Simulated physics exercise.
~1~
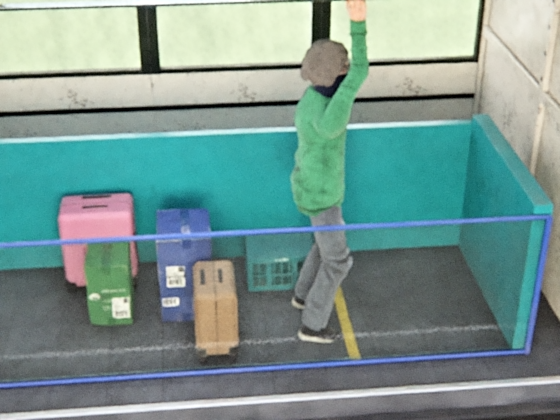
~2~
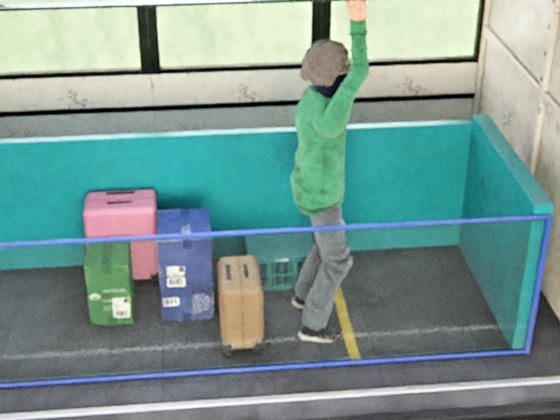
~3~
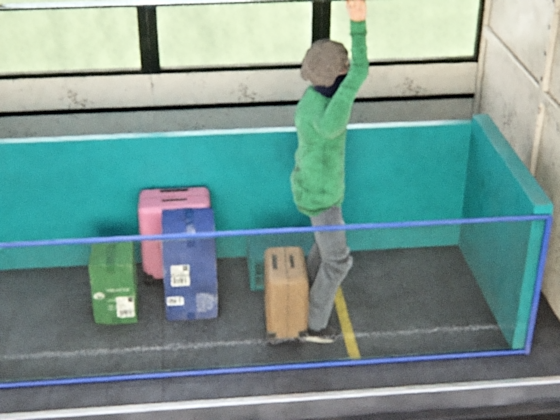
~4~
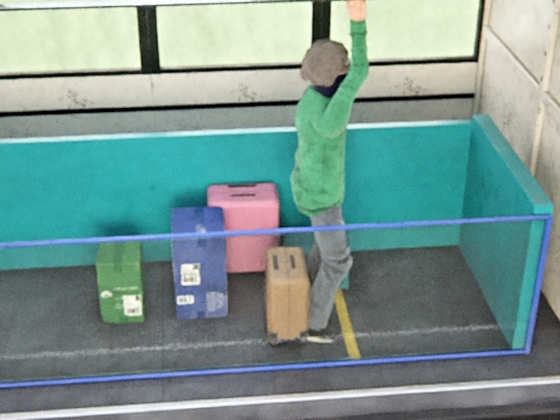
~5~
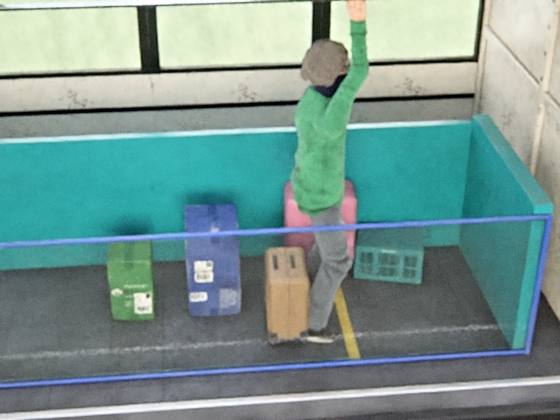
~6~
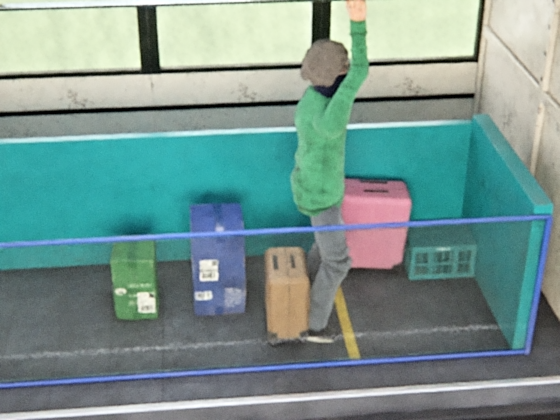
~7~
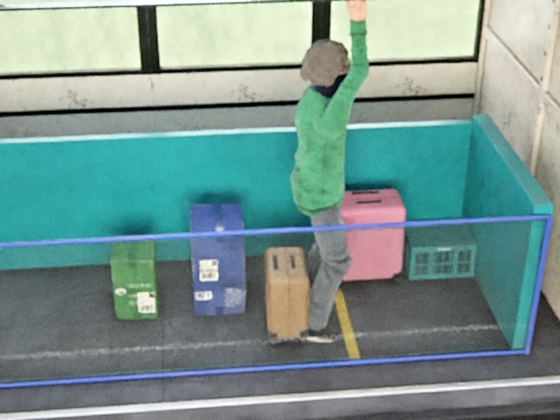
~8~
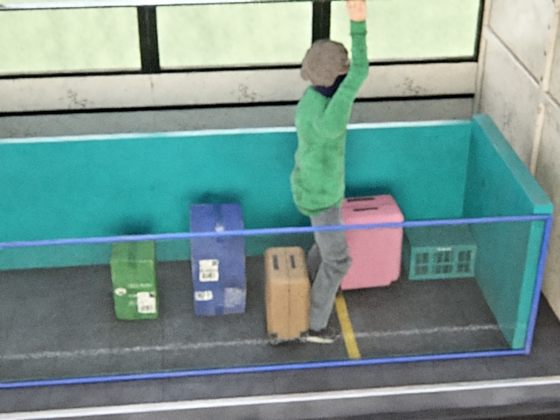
The footage shows a passenger gripping an overhead rail beside loose luggage as a brown case rolls right and halts before a yellow line; a pink case and teal crate travel past the line, while the blue and green pieces shift slightly right and stop short, all upright.
